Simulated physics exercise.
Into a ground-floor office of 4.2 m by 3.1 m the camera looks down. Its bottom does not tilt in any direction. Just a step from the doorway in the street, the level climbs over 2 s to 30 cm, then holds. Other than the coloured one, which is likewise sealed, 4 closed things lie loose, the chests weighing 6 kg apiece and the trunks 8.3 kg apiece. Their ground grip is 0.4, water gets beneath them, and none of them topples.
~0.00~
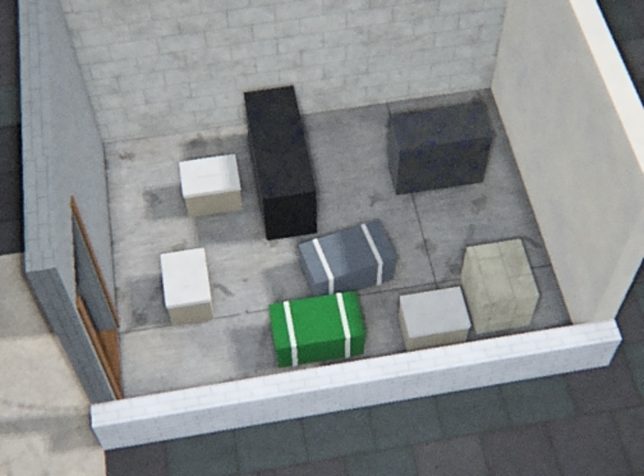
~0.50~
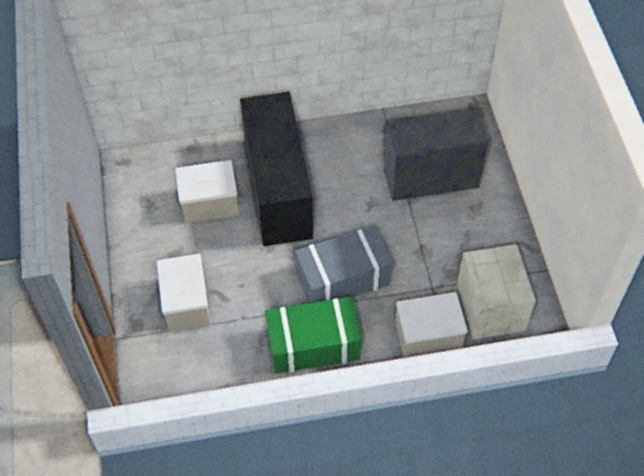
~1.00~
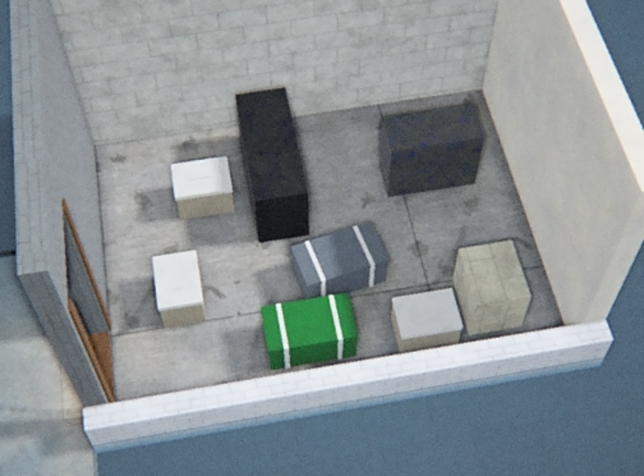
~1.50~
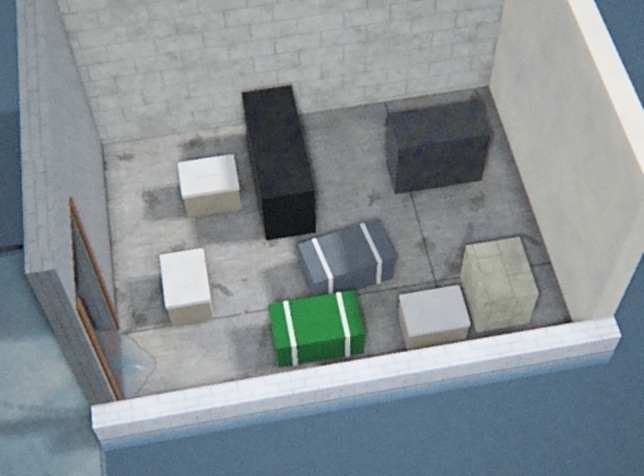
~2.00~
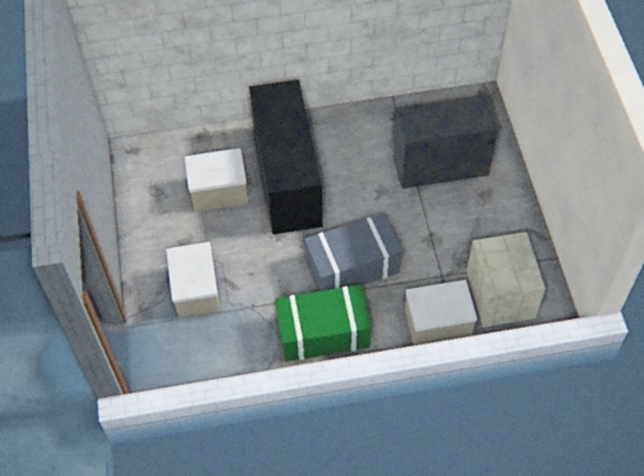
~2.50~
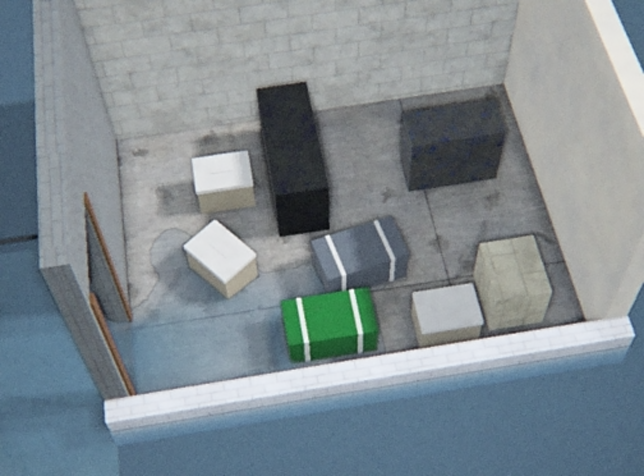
In a ground-floor room seen from above, boxes and a green trunk sit on the floor as water covers the ground outside, then spreads in through the doorway at left, and one white box near it turns.
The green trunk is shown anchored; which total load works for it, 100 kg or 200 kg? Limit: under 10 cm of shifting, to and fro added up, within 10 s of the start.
It will manage with the smaller ballast.
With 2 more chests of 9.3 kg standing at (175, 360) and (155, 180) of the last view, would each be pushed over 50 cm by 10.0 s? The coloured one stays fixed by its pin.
Order as asked: Goes beyond / goes beyond.
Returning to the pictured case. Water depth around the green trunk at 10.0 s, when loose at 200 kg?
Around 16 cm.
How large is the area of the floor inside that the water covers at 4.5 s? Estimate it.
At that time the wet patch spans about 9.5 m2.
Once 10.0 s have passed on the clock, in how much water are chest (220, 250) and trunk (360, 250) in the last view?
Roughly 7 and 17 cm.
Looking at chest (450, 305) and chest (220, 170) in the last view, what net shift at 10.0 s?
Shifts: 80 cm / 50 cm.
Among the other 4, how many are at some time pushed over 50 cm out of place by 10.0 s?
The number is 4.
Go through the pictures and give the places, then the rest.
The first picture shows the green trunk at (317, 320) rests on the ground; water covers 0.0 m2; 0 of 5 have shifted.
The second picture shows the green trunk at (313, 325) rests on the ground; 0.0 m2 under water; 0 of 5 have shifted.
The third picture shows the green trunk at (309, 322) rests on the ground; water covers 0.0 m2; 0 of 5 have shifted.
The fourth picture shows the green trunk at (316, 319) rests on the ground; 0.1 m2 under water; 0 of 5 have shifted.
The fifth picture shows the green trunk at (323, 313) rests on the ground; 1.1 m2 under water; 0 of 5 have shifted.
The sixth picture shows the green trunk at (329, 316) rests on the ground; water covers 2.5 m2; 1 of 5 have shifted.
After 3.5 s the green trunk would be 0 cm from its start with 100 kg and 0 cm from its start with 200 kg; 10 cm of water round it then.
After 4.5 s the green trunk would be 0 cm from its start with 100 kg and 0 cm from its start with 200 kg; 8 cm of water round it then.
After 7.0 s the green trunk would be 0 cm from its start with 100 kg and 0 cm from its start with 200 kg; 11 cm of water round it then.
After 10.0 s the green trunk would be 0 cm from its start with 100 kg and 0 cm from its start with 200 kg; 16 cm of water round it then.
